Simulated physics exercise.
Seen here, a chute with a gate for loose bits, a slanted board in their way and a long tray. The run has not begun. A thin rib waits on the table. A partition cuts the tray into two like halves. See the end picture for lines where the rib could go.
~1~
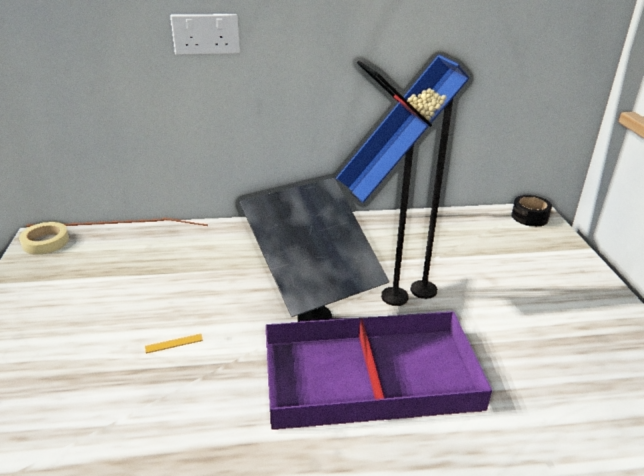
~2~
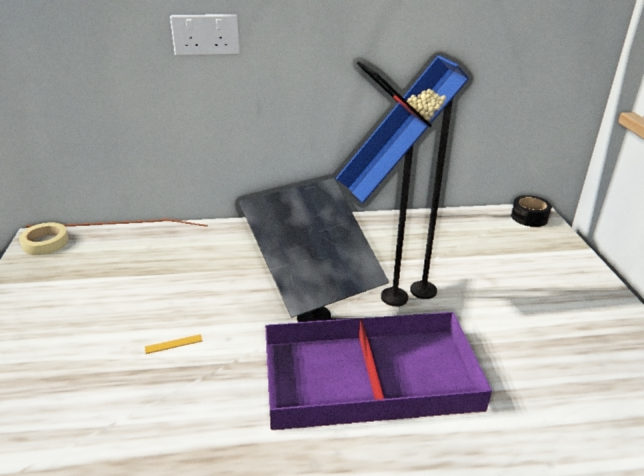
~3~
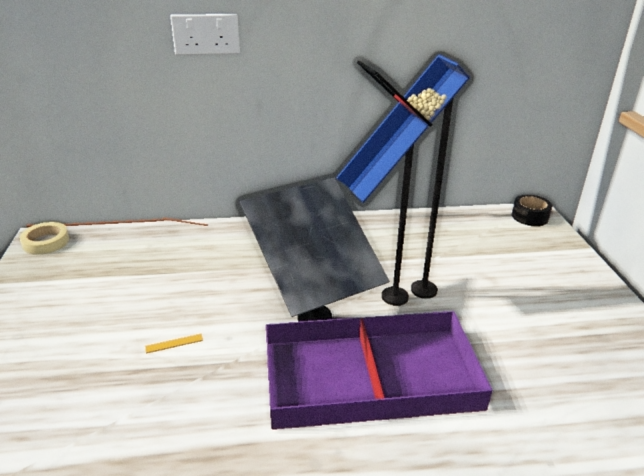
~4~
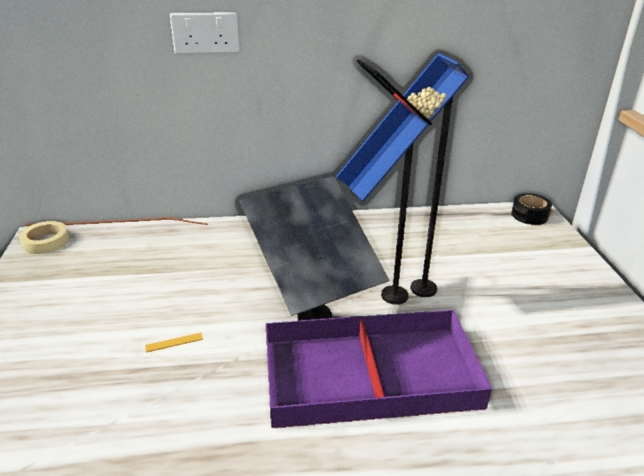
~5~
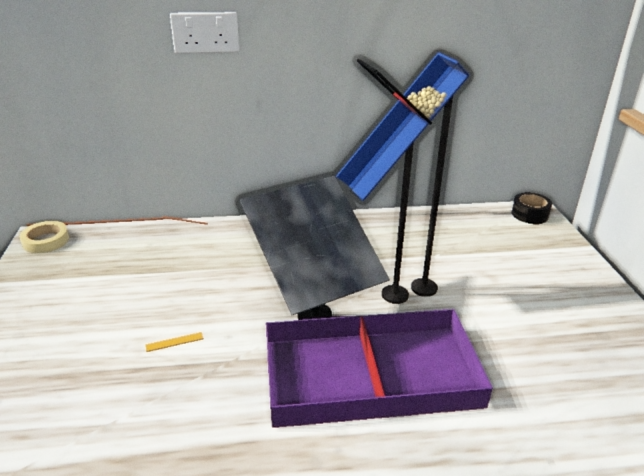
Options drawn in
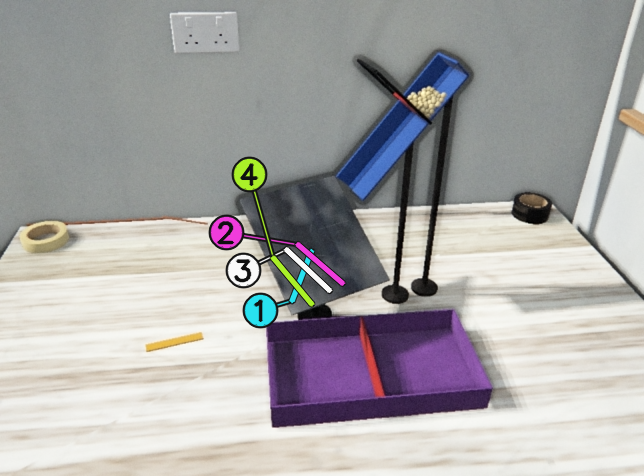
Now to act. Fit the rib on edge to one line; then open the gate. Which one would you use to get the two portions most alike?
Line 3.
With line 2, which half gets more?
The right half.
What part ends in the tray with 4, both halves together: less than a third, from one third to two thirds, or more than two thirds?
It is more than two thirds.
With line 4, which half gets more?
More lands on the left.
On the marked copy, line 1 from (311, 251) to (292, 300); line 2 from (297, 244) to (342, 283); line 3 from (286, 249) to (329, 290); line 4 from (273, 258) to (311, 303).
With 1, of what is caught, the larger part in the left half, roughly a quarter in the right.
With 2, of what is caught, about a tenth in the left half, the larger part in the right.
With 3, of what is caught, roughly half in the left half, roughly half in the right.
With 4, of what is caught, the larger part in the left half, about a tenth in the right.
